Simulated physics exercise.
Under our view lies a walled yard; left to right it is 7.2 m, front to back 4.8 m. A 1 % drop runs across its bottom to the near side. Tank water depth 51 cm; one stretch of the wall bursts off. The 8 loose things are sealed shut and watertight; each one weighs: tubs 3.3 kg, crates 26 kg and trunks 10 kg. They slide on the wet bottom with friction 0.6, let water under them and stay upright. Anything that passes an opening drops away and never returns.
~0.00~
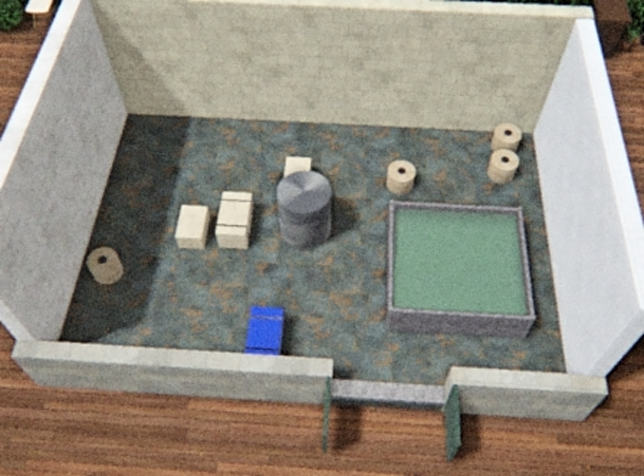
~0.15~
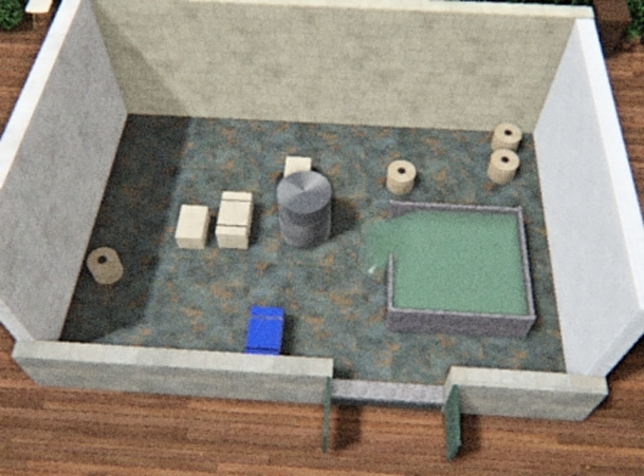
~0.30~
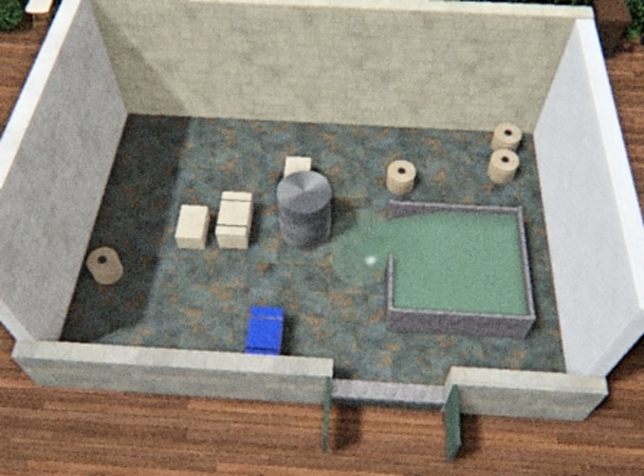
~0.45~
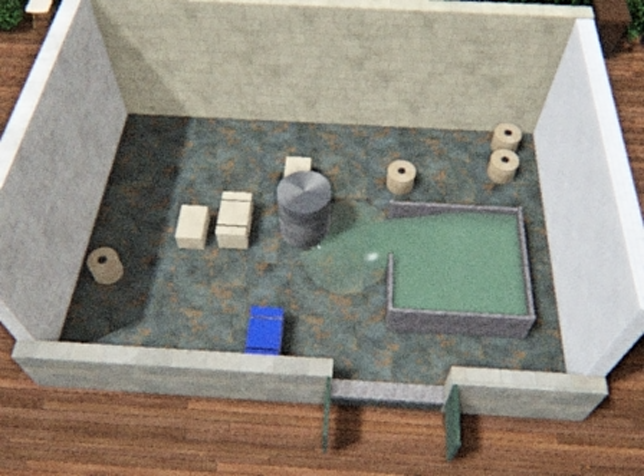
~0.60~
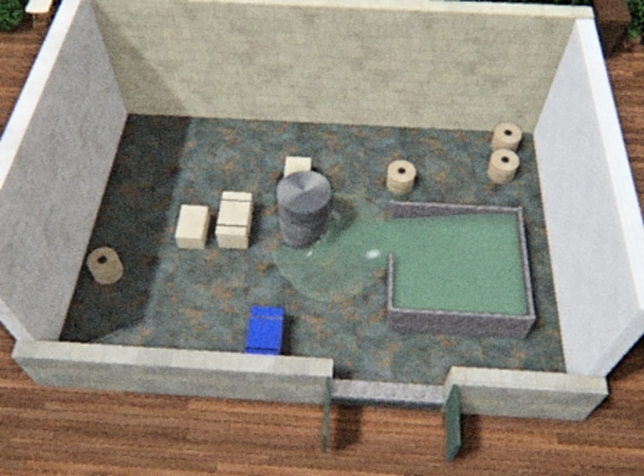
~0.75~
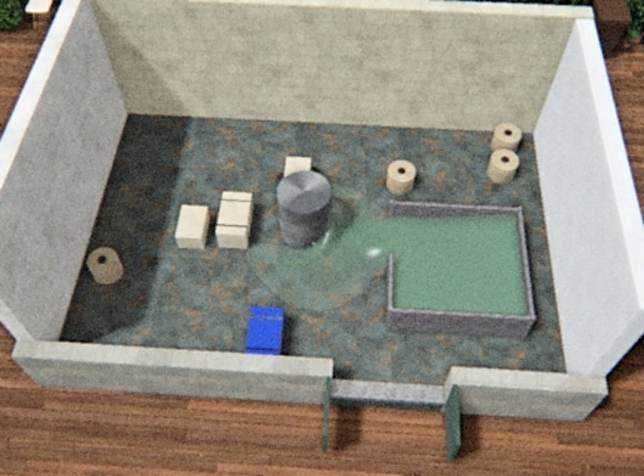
A walled yard holds a tank whose left side opens, and green water spreads leftward around a grey cylinder.
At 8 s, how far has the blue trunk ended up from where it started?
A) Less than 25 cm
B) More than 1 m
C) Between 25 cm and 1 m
Answer: B.
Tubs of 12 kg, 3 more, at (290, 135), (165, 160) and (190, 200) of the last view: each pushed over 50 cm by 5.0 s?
Beyond it, within it, within it.
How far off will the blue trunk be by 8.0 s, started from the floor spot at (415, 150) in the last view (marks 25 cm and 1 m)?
Short answer: It drifts a great distance.
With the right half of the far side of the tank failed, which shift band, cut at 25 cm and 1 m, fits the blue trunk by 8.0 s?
Well, the blue trunk keeps its spot.
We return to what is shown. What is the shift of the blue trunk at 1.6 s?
Some 5 cm from the start.
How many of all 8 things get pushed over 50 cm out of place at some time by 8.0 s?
Total: 4.
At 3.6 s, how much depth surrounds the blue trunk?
8 cm, roughly.
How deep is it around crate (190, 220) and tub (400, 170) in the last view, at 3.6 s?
First about 1 cm, second about 0 cm.
After 1.6 s the blue trunk is near (264, 336), 0.0 m from its start, aground; 0 of 8 are out; 0 afloat.
After 3.6 s the blue trunk is near (220, 331), 0.6 m from its start, afloat; 0 of 8 are out; 2 afloat.
After 5.6 s the blue trunk is near (132, 303), 1.9 m from its start, afloat; 0 of 8 are out; 5 afloat.
After 8.0 s the blue trunk is near (126, 228), 2.8 m from its start, afloat; 0 of 8 are out; 5 afloat.
